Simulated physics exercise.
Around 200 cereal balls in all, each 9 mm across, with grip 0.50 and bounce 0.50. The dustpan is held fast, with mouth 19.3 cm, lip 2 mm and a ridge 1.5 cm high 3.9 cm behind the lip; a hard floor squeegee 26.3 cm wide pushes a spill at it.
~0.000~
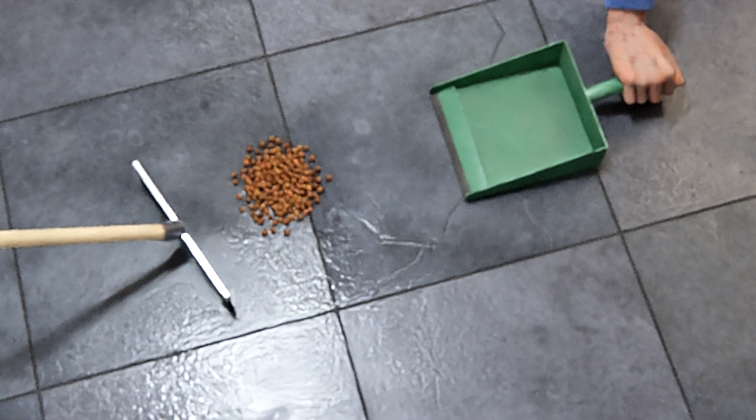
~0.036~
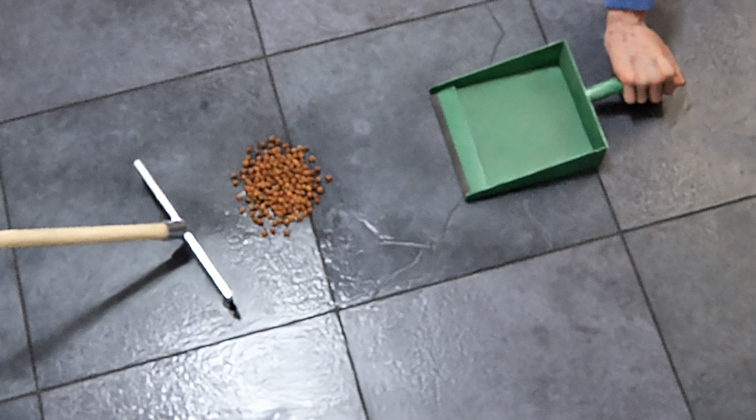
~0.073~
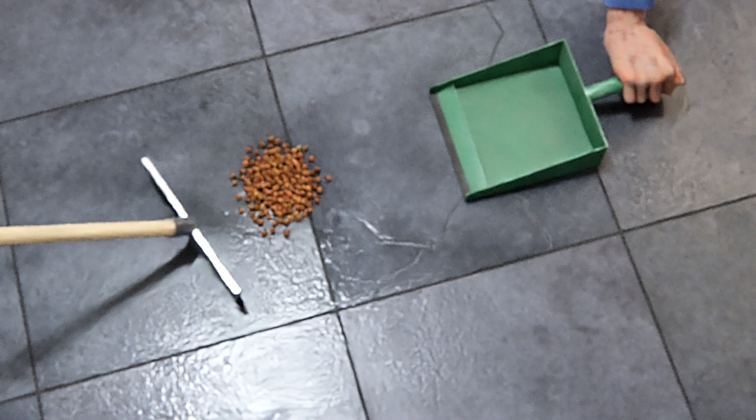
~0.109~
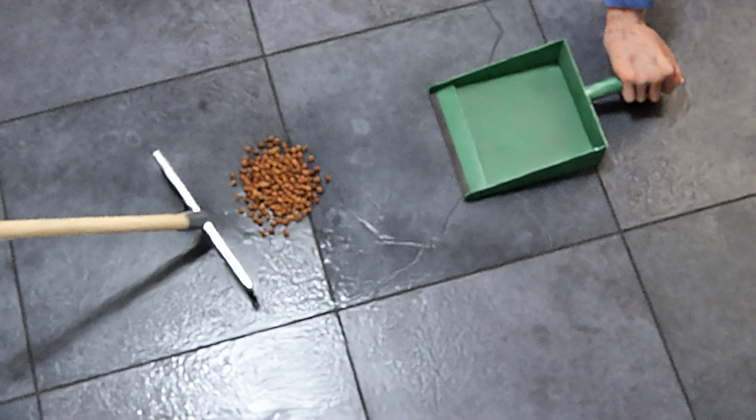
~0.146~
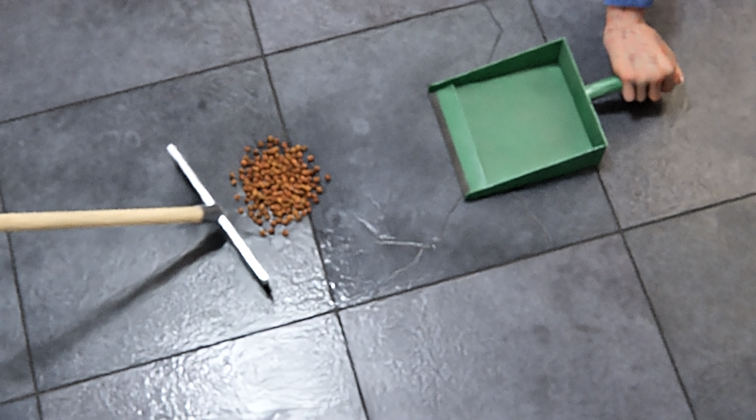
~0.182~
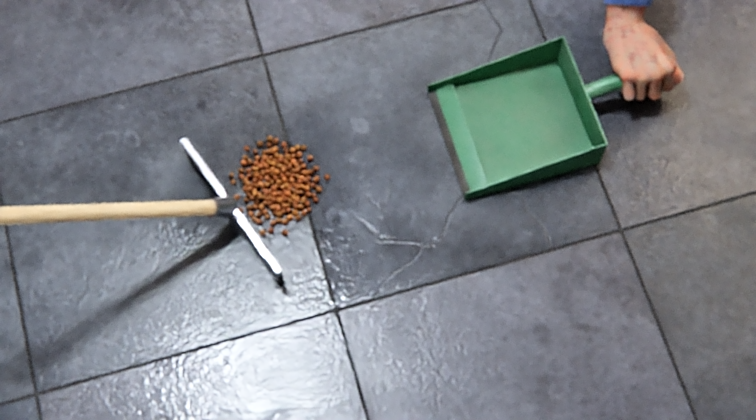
In the video, a squeegee with a pale wooden handle slides right across dark, wet-looking tiles toward a small pile of brown pieces, which stays unmoved, while a hand at right holds a green dustpan still.
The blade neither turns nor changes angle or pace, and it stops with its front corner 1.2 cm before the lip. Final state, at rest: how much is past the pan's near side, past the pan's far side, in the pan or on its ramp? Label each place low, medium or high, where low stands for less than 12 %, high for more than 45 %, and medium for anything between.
Near side: Low. Far side: Medium. Pan: Low.
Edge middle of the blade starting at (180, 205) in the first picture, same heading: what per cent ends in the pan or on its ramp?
20 per cent, roughly.
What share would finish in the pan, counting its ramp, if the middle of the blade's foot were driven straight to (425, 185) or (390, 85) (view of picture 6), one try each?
Some 5 and 10 per cent.
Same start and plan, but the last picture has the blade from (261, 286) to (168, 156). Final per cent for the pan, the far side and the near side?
Split: Pan = 0, far = 25, near = 0.
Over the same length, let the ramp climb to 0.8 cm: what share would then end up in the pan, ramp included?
I'd guess close to 10 per cent.
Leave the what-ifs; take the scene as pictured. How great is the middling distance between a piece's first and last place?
Roughly 26 cm.
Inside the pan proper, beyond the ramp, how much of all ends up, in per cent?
Around 0 percent.
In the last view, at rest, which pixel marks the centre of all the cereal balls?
At about (421, 109).
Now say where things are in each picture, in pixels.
The first frame shows blade from (227, 297) to (137, 167), moved 0.0 cm, 0 of the pieces shifted so far; middle of the pieces at (280, 182); pan at (525, 127).
The second frame shows blade from (229, 297) to (139, 166), moved 0.4 cm, 0 of the pieces shifted so far; middle of the pieces at (280, 182).
The third frame shows blade from (237, 293) to (146, 163), moved 1.7 cm, 0 of the pieces shifted so far; middle of the pieces at (279, 182).
The fourth frame shows blade from (250, 287) to (158, 157), moved 3.8 cm, 0 of the pieces shifted so far; middle of the pieces at (279, 182).
The fifth frame shows blade from (265, 280) to (172, 151), moved 6.2 cm, 0 of the pieces shifted so far; middle of the pieces at (278, 182).
The sixth frame shows blade from (279, 273) to (185, 144), moved 8.5 cm, 0 of the pieces shifted so far; middle of the pieces at (278, 182); pan at (524, 124). The blade's pace is about 0.64 m/s, heading 11 degrees away from the viewer's side.
Then, at 0.41 s, middle of the blade 20 cm from the lip; 0 % over the lip, far side 10 %, near side 0 %.
After 0.57 s, middle of the blade 10 cm from the lip; 0 % over the lip, far side 25 %, near side 0 %.
After 0.84 s, middle of the blade 6 cm from the lip; 5 % over the lip, far side 35 %, near side 0 %.
By 1.2 s all is still; near side 0 %, far side 35 %, pan 5 %, in front of the lip or behind the blade 60 %.
